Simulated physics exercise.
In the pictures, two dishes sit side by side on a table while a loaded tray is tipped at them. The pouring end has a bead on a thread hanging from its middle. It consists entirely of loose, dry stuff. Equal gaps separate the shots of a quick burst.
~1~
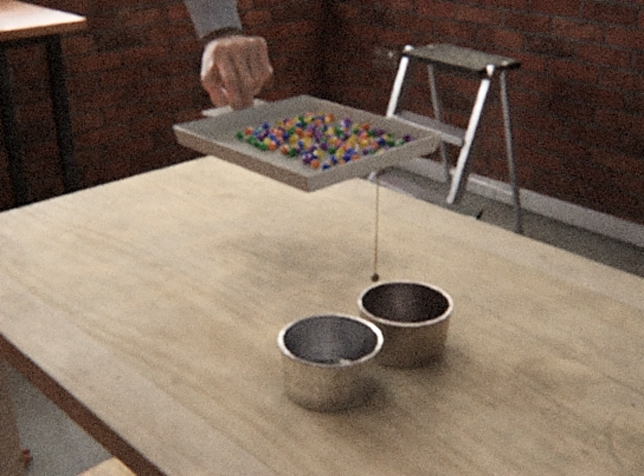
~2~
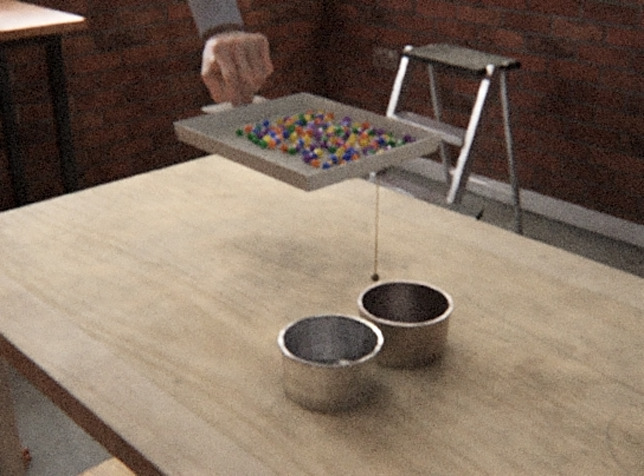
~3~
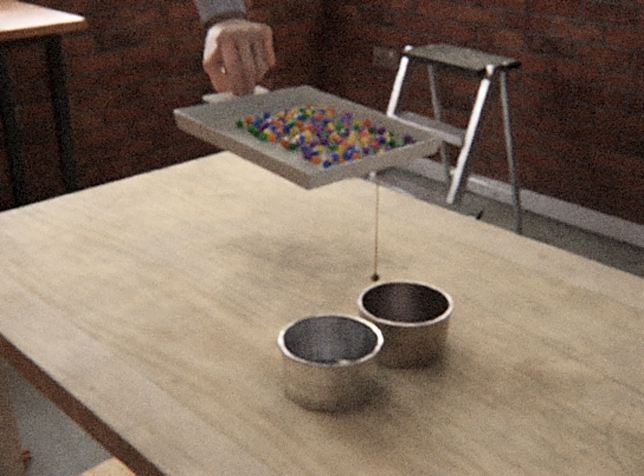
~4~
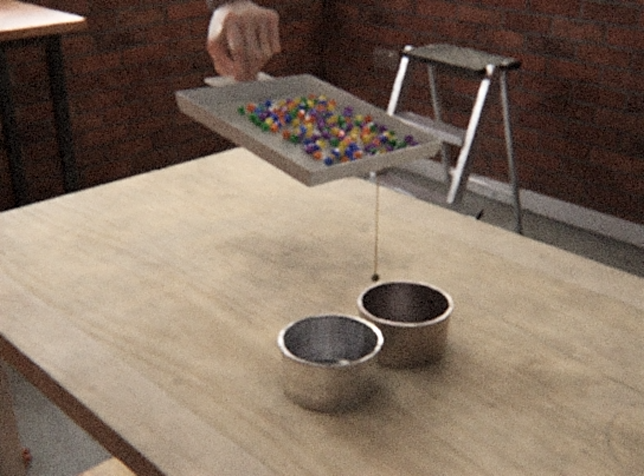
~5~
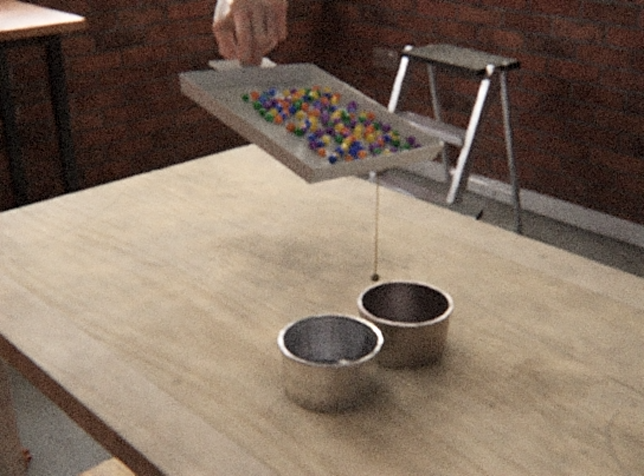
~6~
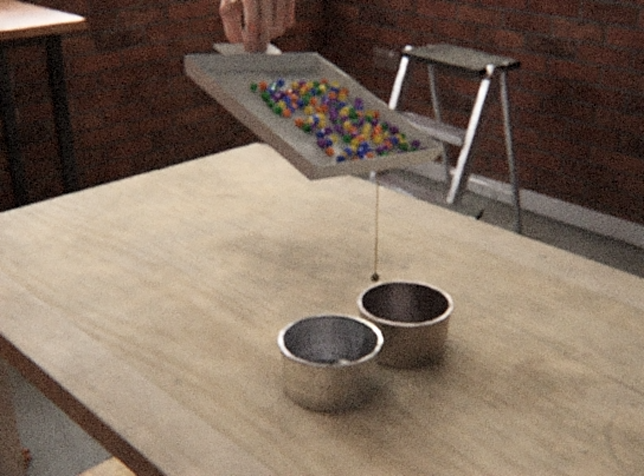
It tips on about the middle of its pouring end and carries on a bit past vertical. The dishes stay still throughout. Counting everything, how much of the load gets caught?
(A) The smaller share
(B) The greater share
(A) The smaller share.
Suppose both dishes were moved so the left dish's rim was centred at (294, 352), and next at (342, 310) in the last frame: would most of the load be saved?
Taking the places in turn, it's shy of half and then past half.
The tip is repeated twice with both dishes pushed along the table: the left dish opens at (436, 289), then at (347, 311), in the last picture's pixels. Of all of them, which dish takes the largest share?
In the first try it's the one on the left, and in the second it's the one on the right.
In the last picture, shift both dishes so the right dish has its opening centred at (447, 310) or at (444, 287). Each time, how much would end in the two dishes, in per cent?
First try: Roughly 0 per cent; second try: Roughly 70 per cent.
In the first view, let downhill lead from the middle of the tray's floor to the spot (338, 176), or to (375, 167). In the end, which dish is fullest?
Number one favours the left of the two; number two favours the right of the two.
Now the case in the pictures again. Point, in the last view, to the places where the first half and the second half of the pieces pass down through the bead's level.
About (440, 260) to begin with, then about (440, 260).
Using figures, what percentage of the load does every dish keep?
I'd say the left dish holds some 0 % and the right dish some 0 %.
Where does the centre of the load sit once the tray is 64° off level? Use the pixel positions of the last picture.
Load centre: Approx. (407, 149).
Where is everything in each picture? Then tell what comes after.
Corners of the pouring end near (308, 174) and (436, 133), level; middle of the load near (319, 140), round plastic beads; left dish near (365, 378); right dish near (439, 337); bead on its thread near (375, 278), in the first picture.
Corners of the pouring end near (309, 173) and (436, 134), level; middle of the load near (320, 138), in the second picture.
Corners of the pouring end near (310, 171) and (437, 136), tipped barely, lowest at the right corner; middle of the load near (320, 134), in the third picture.
Corners of the pouring end near (312, 169) and (438, 139), tipped a little, lowest at the right corner; middle of the load near (322, 127), in the fourth picture.
Corners of the pouring end near (314, 166) and (439, 143), tipped clearly, lowest at the right corner; middle of the load near (326, 122), in the fifth picture.
Corners of the pouring end near (317, 164) and (439, 146), tipped clearly, lowest at the right corner; middle of the load near (334, 119), all but a few on the move; left dish near (365, 378); right dish near (439, 337), in the sixth picture.
Shortly afterwards, tray tipped steeply; all but a few on the tray; only a few outside both; a little in the air.
Next, tray tipped past a quarter turn; a little on the tray; a little in the right dish; near two thirds outside both; near a quarter in the air.
Some moments later, tray tipped past a quarter turn; a little in the right dish; all but a few outside both.
In the end, tray tipped past a quarter turn; none at all in the left dish; a little in the right dish; all but a few outside both.
